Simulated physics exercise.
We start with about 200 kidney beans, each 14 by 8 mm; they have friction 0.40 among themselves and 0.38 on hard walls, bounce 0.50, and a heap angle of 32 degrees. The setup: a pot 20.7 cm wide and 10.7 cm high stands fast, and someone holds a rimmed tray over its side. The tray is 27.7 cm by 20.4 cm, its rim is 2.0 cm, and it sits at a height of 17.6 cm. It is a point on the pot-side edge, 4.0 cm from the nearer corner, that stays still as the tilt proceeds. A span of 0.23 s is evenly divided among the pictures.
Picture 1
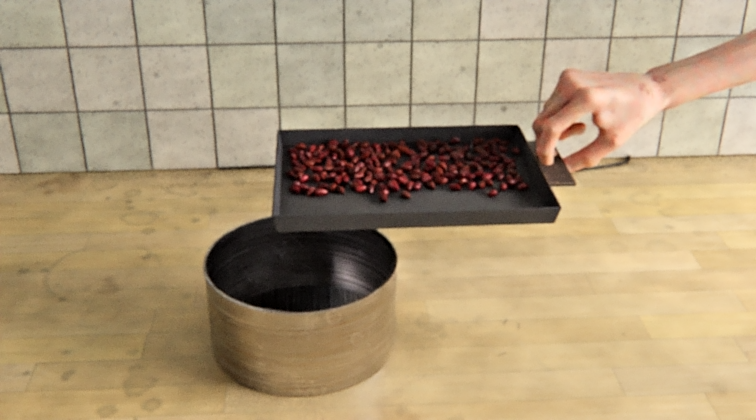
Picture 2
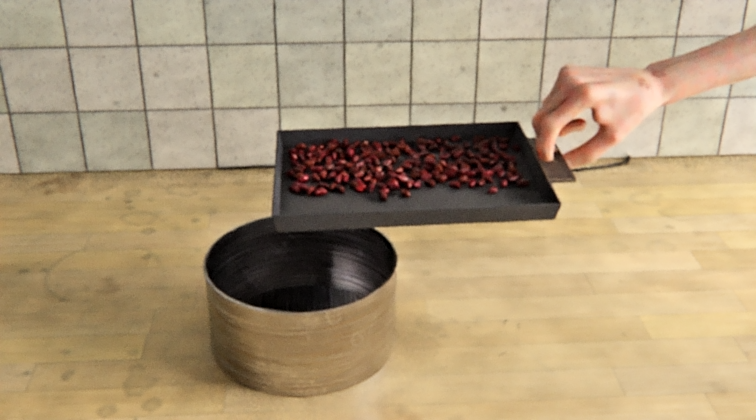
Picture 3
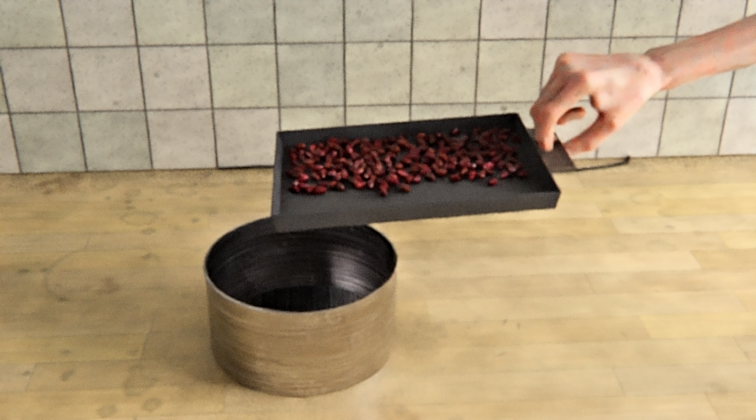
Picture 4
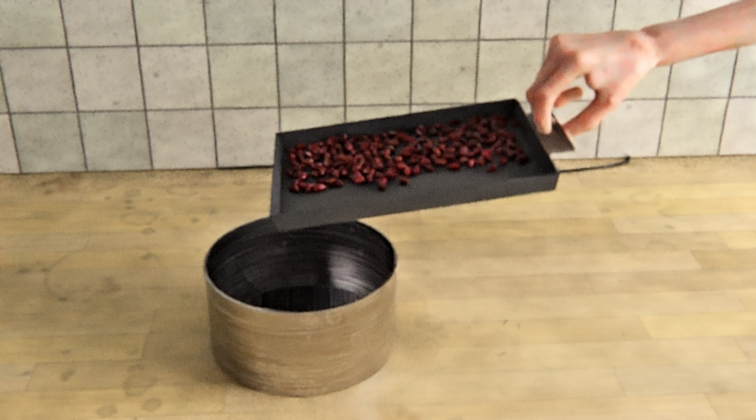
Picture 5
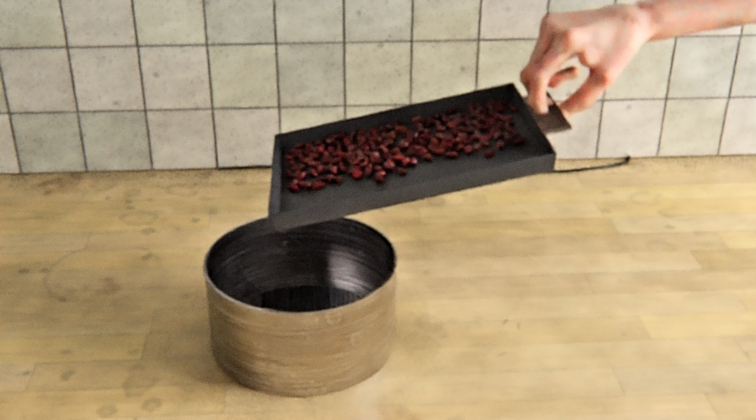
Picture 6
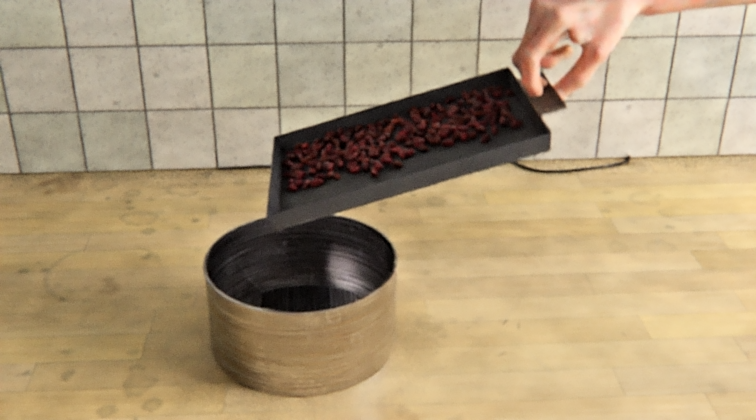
A hand held a dark rimmed tray of red kidney beans above a round pot on a wooden surface, then steadily raised the right end, tilting the tray down toward the left.
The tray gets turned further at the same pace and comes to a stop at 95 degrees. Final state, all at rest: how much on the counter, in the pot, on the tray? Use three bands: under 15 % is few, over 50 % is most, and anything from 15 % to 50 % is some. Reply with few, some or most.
Counter: Most, pot: Some, tray: Few.
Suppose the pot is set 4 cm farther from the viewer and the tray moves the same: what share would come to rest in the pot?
I'd say some 70 per cent would end up there.
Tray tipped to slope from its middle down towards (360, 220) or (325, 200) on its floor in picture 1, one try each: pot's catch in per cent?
First try: About 70 percent; second try: About 70 percent.
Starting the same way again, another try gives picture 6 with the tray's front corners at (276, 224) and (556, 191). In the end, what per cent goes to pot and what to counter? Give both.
Pot 65 % / counter 35 %.
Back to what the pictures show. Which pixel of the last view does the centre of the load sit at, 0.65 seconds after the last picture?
I'd put it close to (268, 176).
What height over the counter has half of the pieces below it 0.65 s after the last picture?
I'd put it near 16 cm.
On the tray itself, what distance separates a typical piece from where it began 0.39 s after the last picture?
Around 8 centimetres.
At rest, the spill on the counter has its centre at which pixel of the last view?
Somewhere around (211, 272), I'd say.
Then, 0.39 s after the last picture, tilt 55 degrees; the tray holds 100 %, the pot 0 %.
Then, 0.65 s after the last picture, tilt 80 degrees; the tray holds 55 %, the pot 10 %.
Then, 1.02 s after the last picture, tilt 95 degrees; the tray holds 10 %, the pot 35 %.
In the end, counter 55 %, pot 45 %, tray 0 %.
